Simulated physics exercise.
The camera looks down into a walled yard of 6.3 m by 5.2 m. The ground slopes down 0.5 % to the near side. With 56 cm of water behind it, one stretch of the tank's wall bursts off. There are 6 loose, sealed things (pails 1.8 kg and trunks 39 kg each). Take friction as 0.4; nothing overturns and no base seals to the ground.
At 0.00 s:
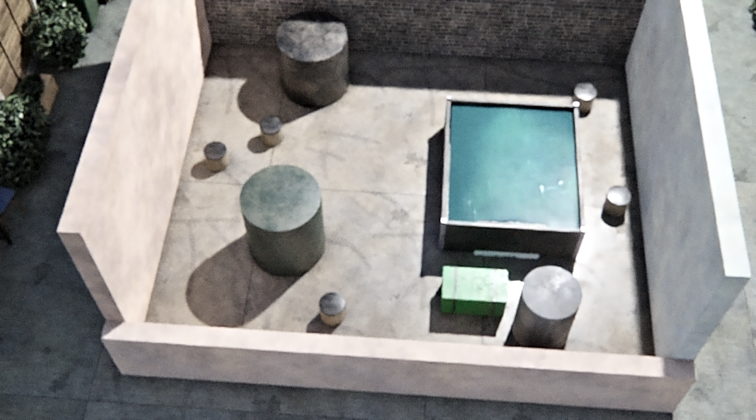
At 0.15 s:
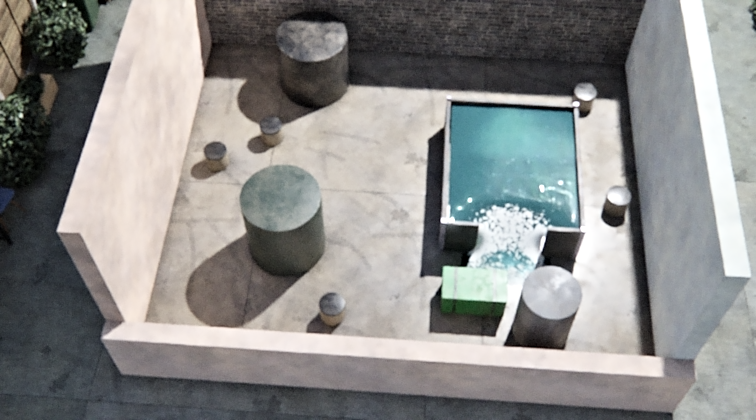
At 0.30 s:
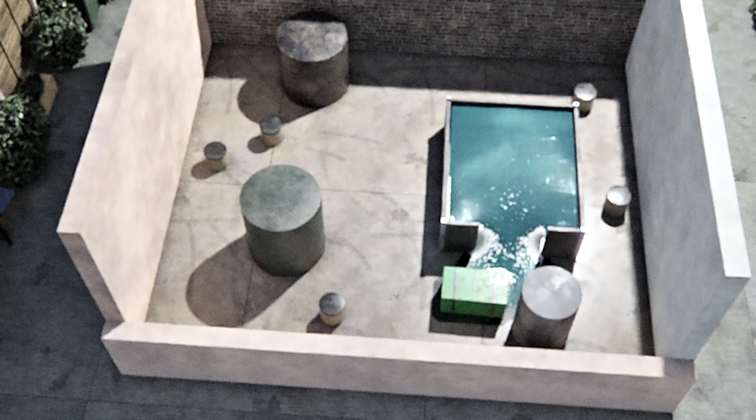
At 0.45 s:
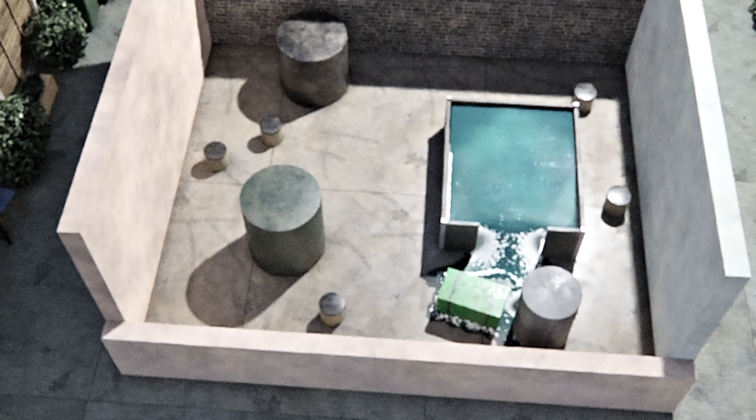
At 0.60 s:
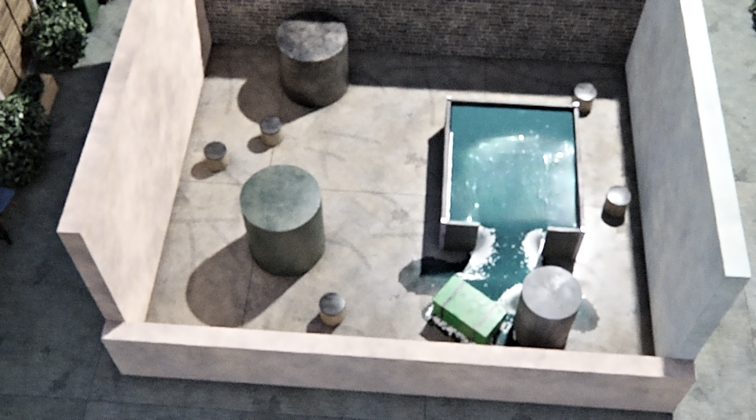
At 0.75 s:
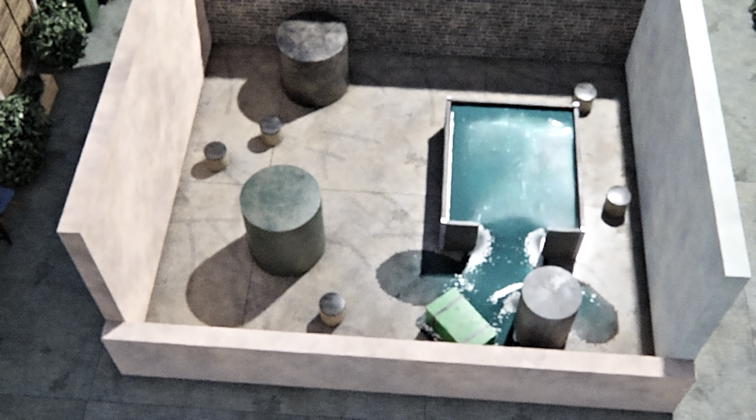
Water bursts through the near side of a tank and pushes a green box toward the low wall.
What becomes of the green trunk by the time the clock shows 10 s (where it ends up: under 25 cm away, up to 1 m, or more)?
The green trunk travels far.
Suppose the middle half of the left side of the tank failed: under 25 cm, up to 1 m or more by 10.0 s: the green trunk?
Then the green trunk barely shifts.
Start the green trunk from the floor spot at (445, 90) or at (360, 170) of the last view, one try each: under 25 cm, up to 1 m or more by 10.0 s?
In that order: It stays put; it holds its place.
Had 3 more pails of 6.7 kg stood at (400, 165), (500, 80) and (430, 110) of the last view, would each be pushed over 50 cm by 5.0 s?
In that order: Under, less, short of it.
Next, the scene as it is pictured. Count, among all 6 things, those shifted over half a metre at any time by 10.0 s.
I count 6.
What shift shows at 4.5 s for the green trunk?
Roughly 350 cm by then.
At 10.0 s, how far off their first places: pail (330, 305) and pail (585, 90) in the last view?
In turn: 400 cm, 400 cm.
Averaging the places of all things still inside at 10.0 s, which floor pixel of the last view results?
Around (294, 153).
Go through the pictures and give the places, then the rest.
In the first picture, the green trunk at (475, 284) rests on the ground; 3.4 m2 under water; 0 of 6 have shifted.
In the second picture, the green trunk at (475, 284) rests on the ground; 3.9 m2 under water; 0 of 6 have shifted.
In the third picture, the green trunk at (475, 285) rests on the ground; 4.3 m2 under water; 0 of 6 have shifted.
In the fourth picture, the green trunk at (474, 292) rests on the ground, 12 cm from its start; water covers 4.5 m2; 1 of 6 have shifted.
In the fifth picture, the green trunk at (470, 305), on the bottom, 31 cm from its start; 5.1 m2 under water; 1 of 6 have shifted.
In the sixth picture, the green trunk at (461, 320), on the bottom, 54 cm from its start; water covers 5.9 m2; 1 of 6 have shifted.
After 2.0 s the green trunk is near (314, 314), 2.0 m from its start, aground; 0 afloat.
After 4.5 s the green trunk is near (204, 253), 3.4 m from its start, aground; 3 afloat.
After 7.0 s the green trunk is near (227, 188), 3.5 m from its start, aground; 5 afloat.
After 10.0 s the green trunk is near (231, 184), 3.5 m from its start, aground; 5 afloat.
